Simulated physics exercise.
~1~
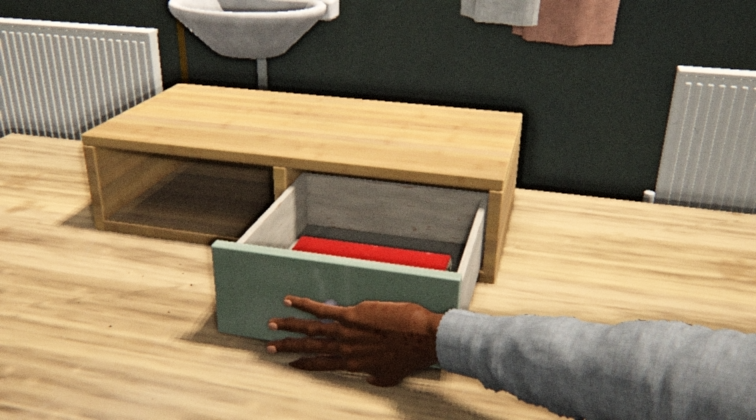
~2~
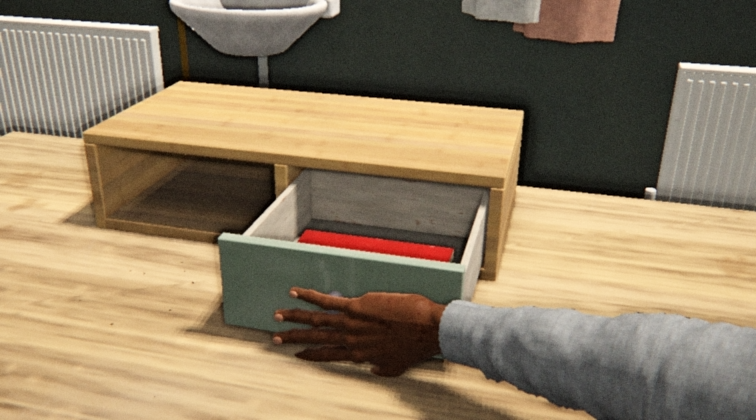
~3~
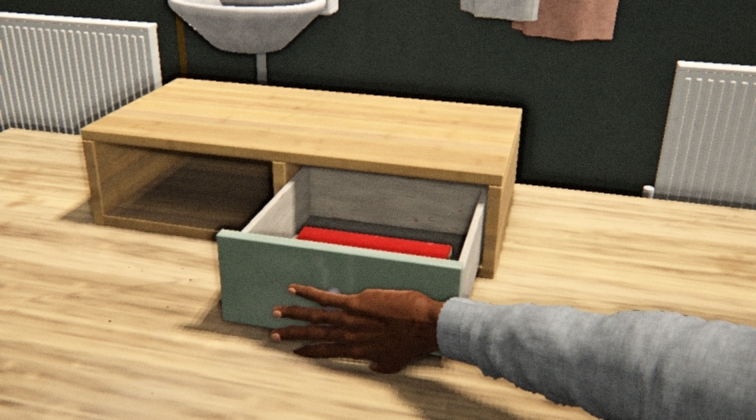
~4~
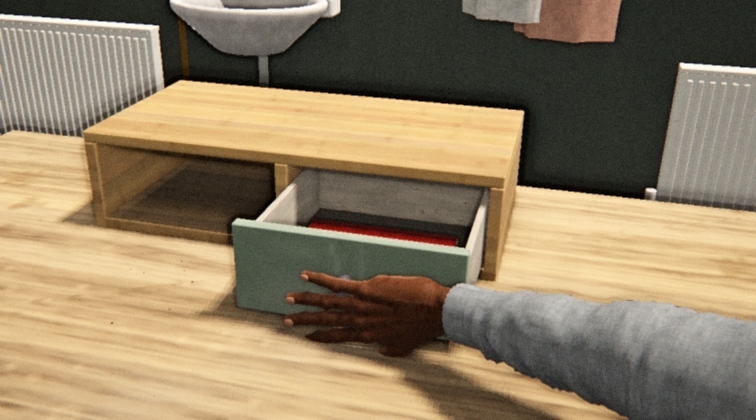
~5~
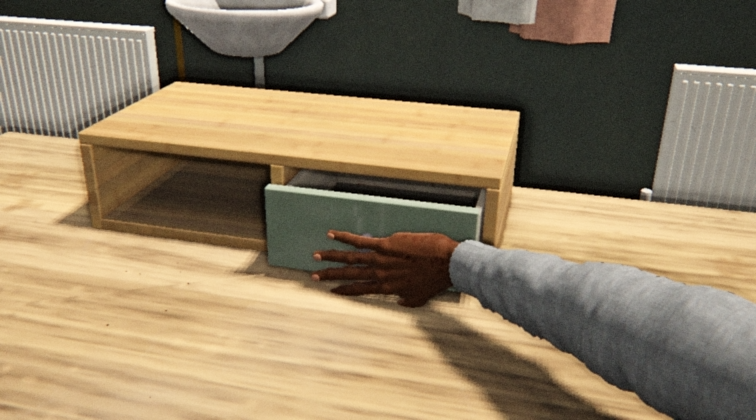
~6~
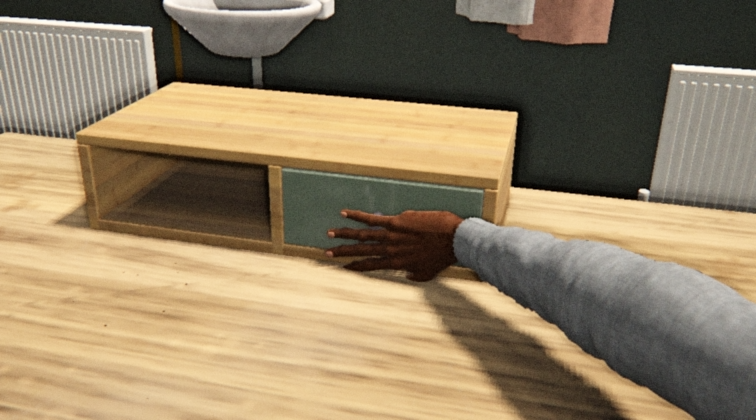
A green drawer holding a red object slides fully into a wooden chest, pushed by a hand.
